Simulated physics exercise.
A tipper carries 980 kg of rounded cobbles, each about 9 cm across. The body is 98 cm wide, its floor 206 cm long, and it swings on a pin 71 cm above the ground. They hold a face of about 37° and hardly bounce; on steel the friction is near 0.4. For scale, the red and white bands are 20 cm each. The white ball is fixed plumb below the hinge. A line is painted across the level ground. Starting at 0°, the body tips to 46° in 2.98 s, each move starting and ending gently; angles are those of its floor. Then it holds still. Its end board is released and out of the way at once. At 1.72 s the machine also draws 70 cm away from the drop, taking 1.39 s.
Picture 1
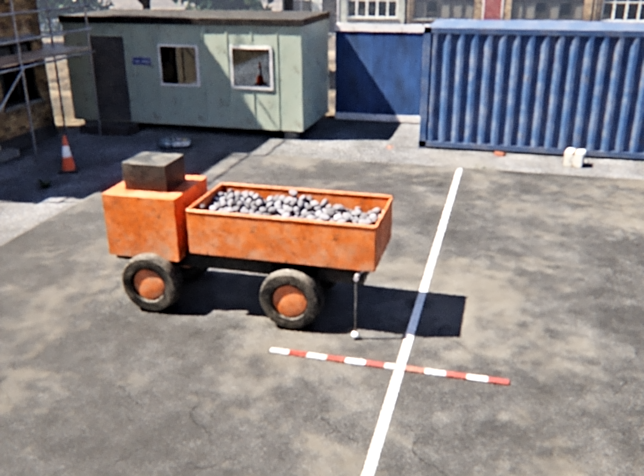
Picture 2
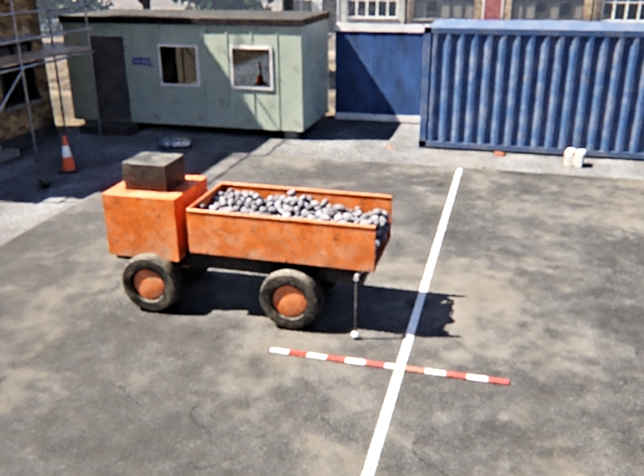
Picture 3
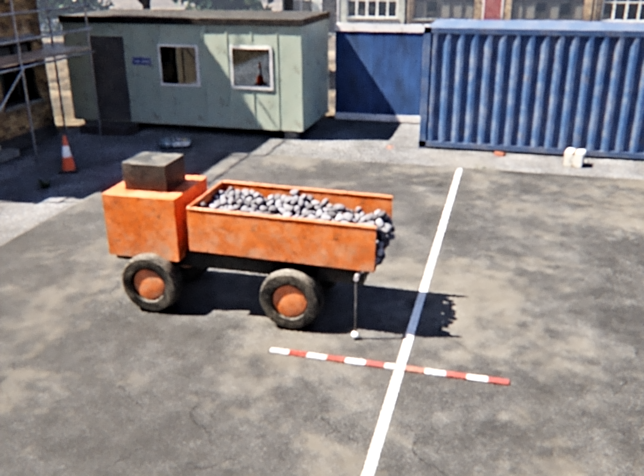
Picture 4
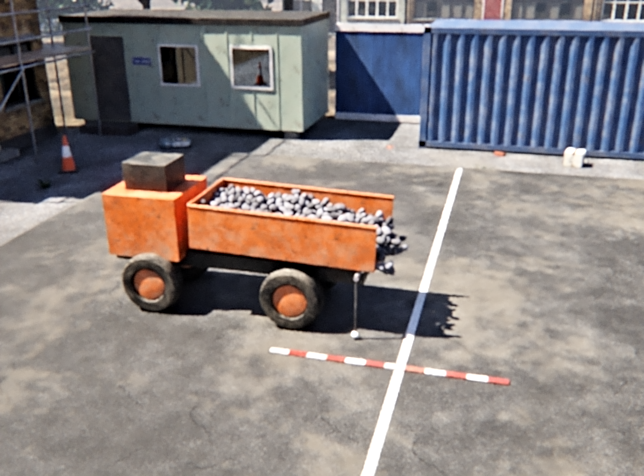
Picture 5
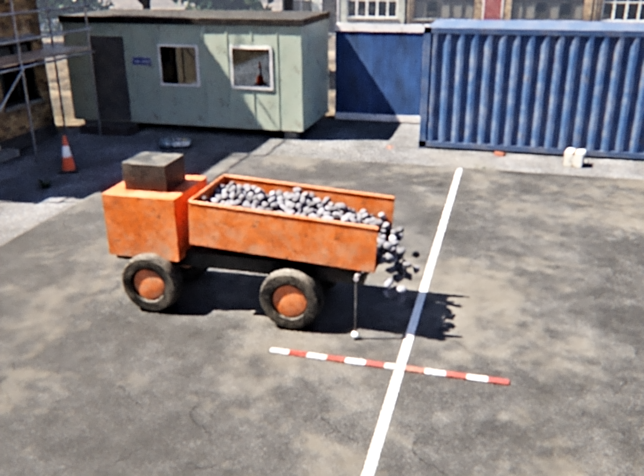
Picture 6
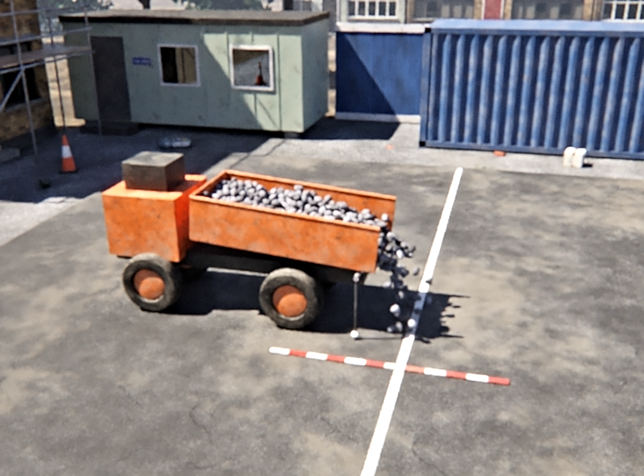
Grey cobbles trickle from the right end of an orange tipper's body as it tilts slightly.
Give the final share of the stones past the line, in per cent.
About 45 per cent.
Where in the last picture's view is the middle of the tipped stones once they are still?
Near (408, 314).
A little later the floor is at 39°; 45 % in the body, 32 % short of the line, 22 % past the line; the foremost stones are at (494, 329).
Then the floor is at 46°; 0 % in the body, 54 % short of the line, 46 % past the line; the foremost stones are at (529, 340).
Later still the floor is at 46°; 0 % in the body, 54 % short of the line, 46 % past the line; the foremost stones are at (531, 328).
In the end the floor is at 46°; 0 % in the body, 54 % short of the line, 46 % past the line; the foremost stones are at (532, 328).
